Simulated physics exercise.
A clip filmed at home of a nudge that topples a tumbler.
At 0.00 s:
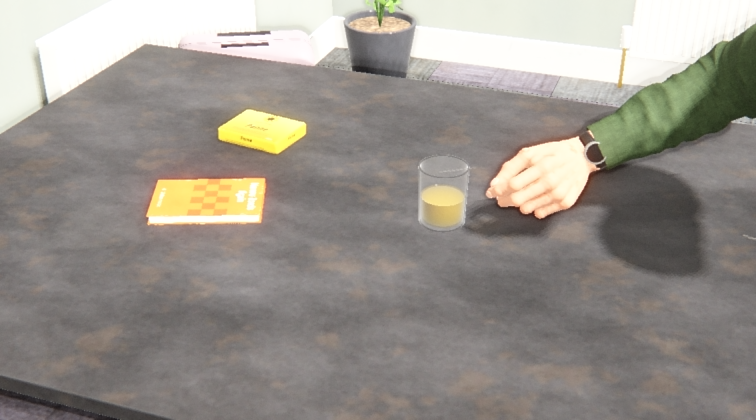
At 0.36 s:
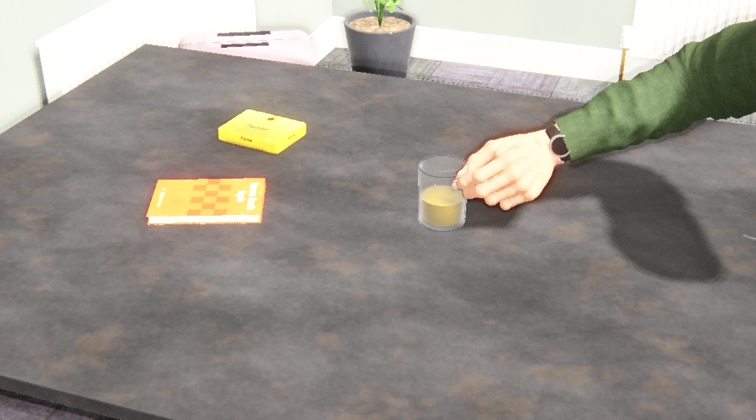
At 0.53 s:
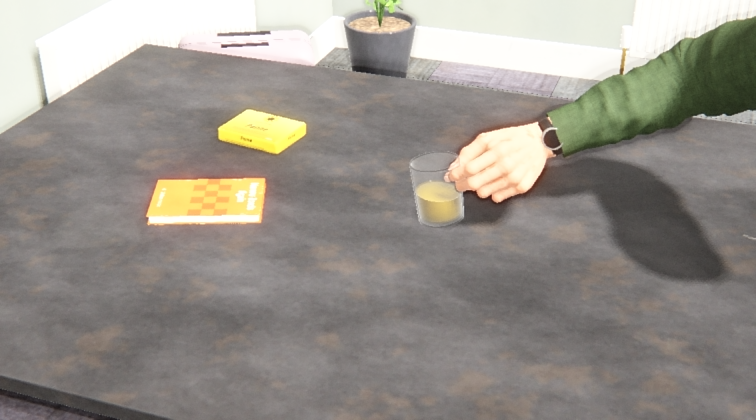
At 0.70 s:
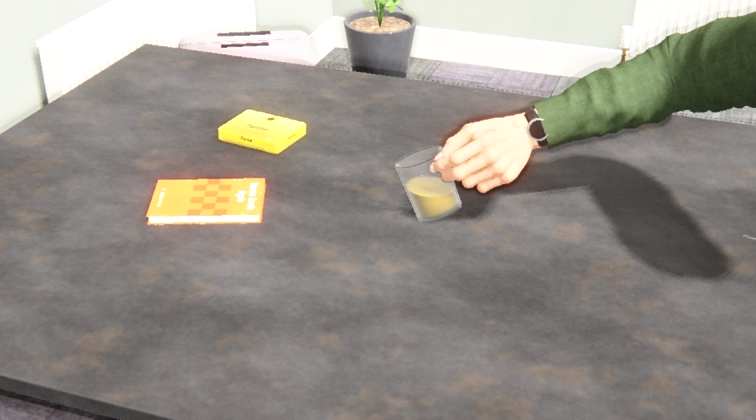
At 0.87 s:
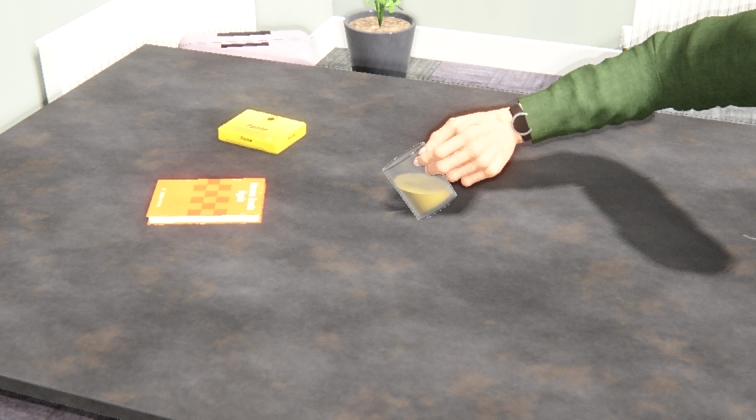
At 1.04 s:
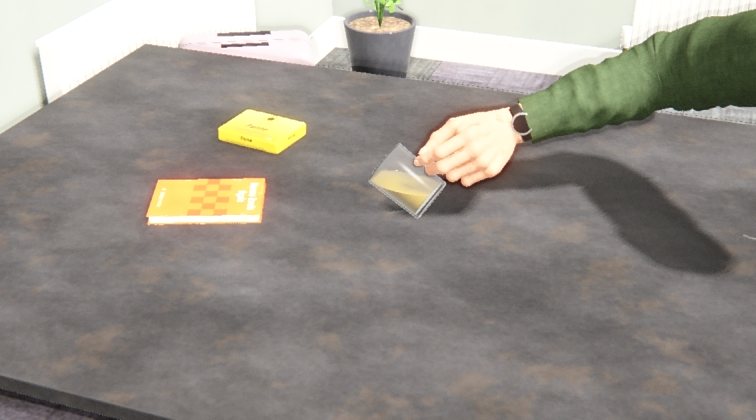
A glass tumbler about half full of yellowish liquid stands upright on a dark table until a hand in a green sleeve reaches its right side and pushes, tilting it steadily leftward, near an orange notebook and a yellow packet.
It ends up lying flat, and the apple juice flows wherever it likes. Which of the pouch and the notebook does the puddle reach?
As I see it, the pouch will come through wet. The notebook will come through wet.
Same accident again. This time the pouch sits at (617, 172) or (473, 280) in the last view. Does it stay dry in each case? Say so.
The object stays out of reach at the first position and stays out of reach at the second.
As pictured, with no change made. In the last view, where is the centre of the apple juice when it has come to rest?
Roughly (246, 167).
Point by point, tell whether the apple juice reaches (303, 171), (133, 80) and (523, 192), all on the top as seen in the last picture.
One: Wet. Two: Dry. Three: Clear of it.
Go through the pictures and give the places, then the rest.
In the first frame, it stands upright; tumbler (443, 191) about half full; pouch (262, 124); notebook (208, 197).
The second frame shows fingers against its side; tumbler about half full, surface at (443, 196).
The third frame shows fingers against its side; tumbler (438, 187) about half full; notebook (208, 197).
The fourth frame shows fingers against its side; tumbler (429, 183) tipped 25°; pouch (262, 124).
The fifth frame shows fingers against its side; tumbler (419, 180) tipped 40°.
In the sixth frame, it is falling; tumbler (406, 180) tipped 60°; pouch (262, 124); notebook (208, 197).
After 1.6 s, the puddle covers about as much as a plate; the pouch is reached; the notebook is reached.
After 3.6 s, the puddle covers about as much as a plate; the pouch is reached; the notebook is reached.
